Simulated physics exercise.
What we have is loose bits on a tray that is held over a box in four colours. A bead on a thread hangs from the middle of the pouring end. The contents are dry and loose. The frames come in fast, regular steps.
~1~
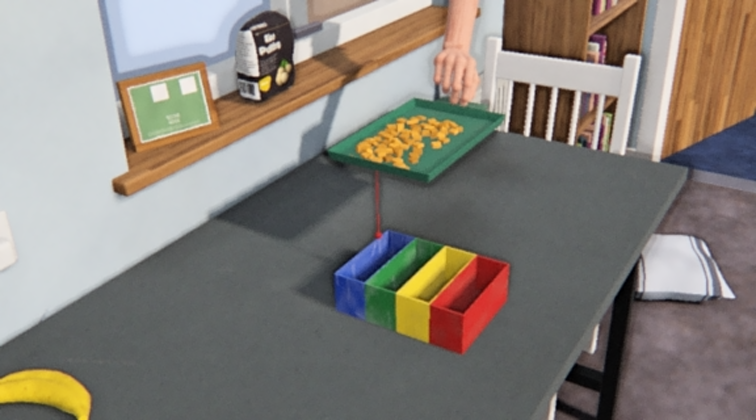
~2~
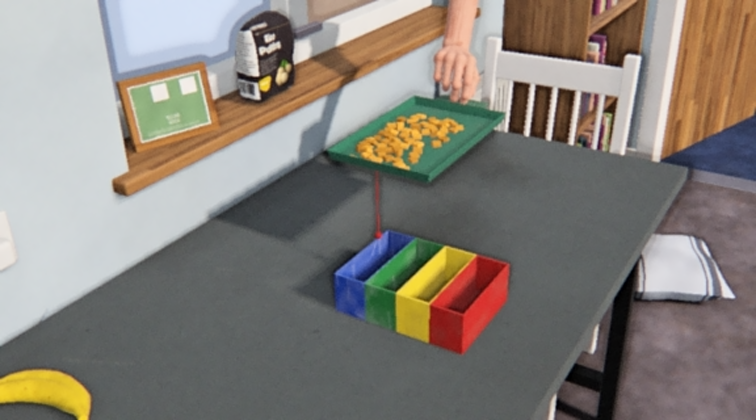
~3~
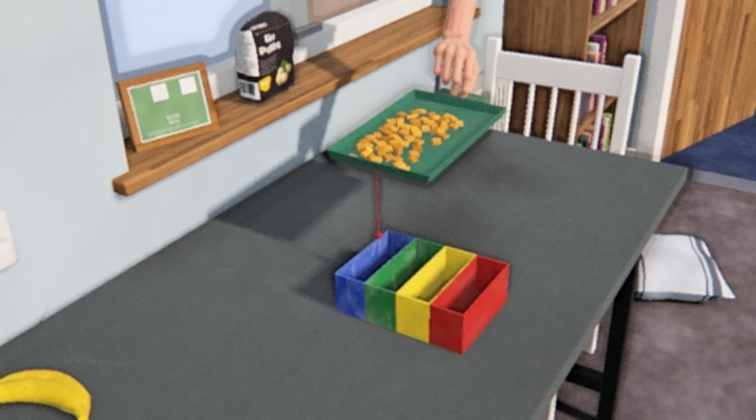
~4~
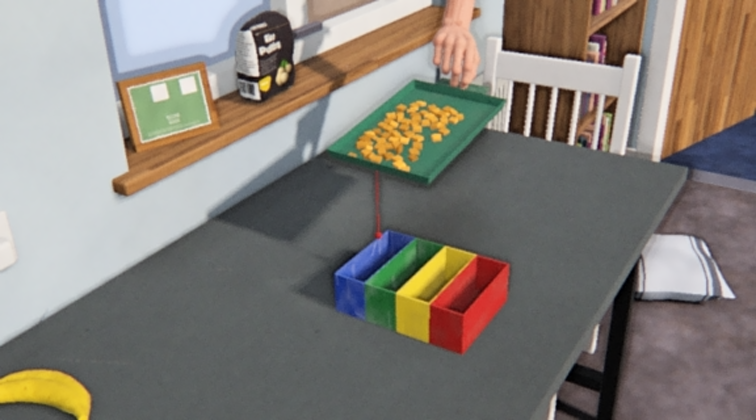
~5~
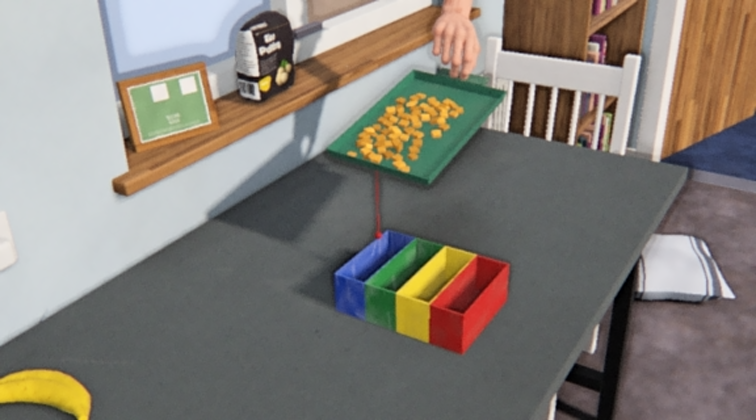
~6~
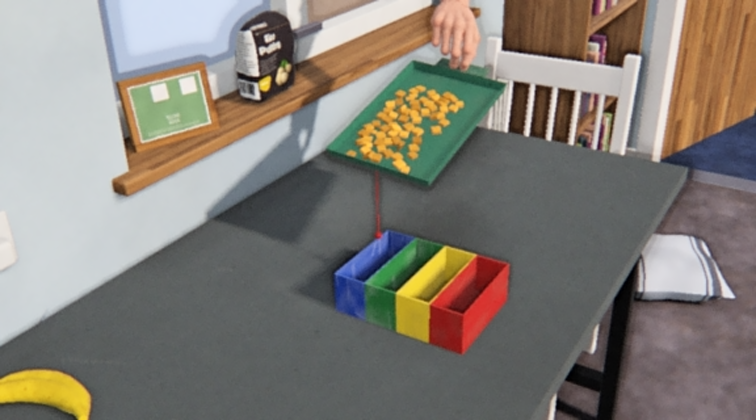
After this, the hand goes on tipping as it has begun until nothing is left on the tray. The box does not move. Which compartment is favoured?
It favours the green compartment.
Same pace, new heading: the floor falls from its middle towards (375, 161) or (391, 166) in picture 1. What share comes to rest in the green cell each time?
Roughly 10 per cent, and 30 per cent.
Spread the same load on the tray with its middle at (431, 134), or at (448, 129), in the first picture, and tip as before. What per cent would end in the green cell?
Near 50 % and 60 %.
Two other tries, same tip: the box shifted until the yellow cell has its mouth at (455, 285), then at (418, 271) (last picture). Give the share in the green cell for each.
About 30 and 30 per cent.
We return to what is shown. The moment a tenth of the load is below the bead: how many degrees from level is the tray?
At some 70 degrees.
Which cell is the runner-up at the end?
Second comes the blue one.
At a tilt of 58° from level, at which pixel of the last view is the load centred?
Around (395, 156).
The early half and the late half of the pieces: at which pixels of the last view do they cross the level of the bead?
At about (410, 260), then at (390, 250).
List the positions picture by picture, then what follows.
In the first picture, corners of the pouring end at (331, 150) and (428, 172), level; middle of the load at (404, 137), small crackers; bead on its thread at (378, 236); blue cell at (350, 293); green cell at (381, 304); yellow cell at (413, 314); red cell at (446, 325).
In the second picture, corners of the pouring end at (331, 150) and (428, 173), level; middle of the load at (404, 136).
In the third picture, corners of the pouring end at (331, 149) and (428, 174), tipped barely, lowest at the right corner; middle of the load at (404, 133).
In the fourth picture, corners of the pouring end at (331, 148) and (428, 175), tipped a little, lowest at the right corner; middle of the load at (404, 128).
In the fifth picture, corners of the pouring end at (331, 148) and (428, 177), tipped a little, lowest at the right corner; middle of the load at (404, 124).
In the sixth picture, corners of the pouring end at (330, 147) and (427, 178), tipped clearly, lowest at the right corner; middle of the load at (404, 119); blue cell at (350, 293); green cell at (381, 304); yellow cell at (413, 314); red cell at (446, 325).
Soon, tray tipped steeply; nearly all on the tray; a stray few falling or outside the box.
A while on, tray tipped right over; most on the tray; a small part in the yellow cell; a small part in the green cell; a small part in the blue cell; a stray few falling or outside the box.
Towards the end, tray tipped past a quarter turn; about half in the green cell; about a third in the blue cell; a small part in the yellow cell; a small part falling or outside the box.
Finally, tray tipped past a quarter turn; about half in the green cell; about a third in the blue cell; a small part in the yellow cell; none in the red cell; a small part outside the box.
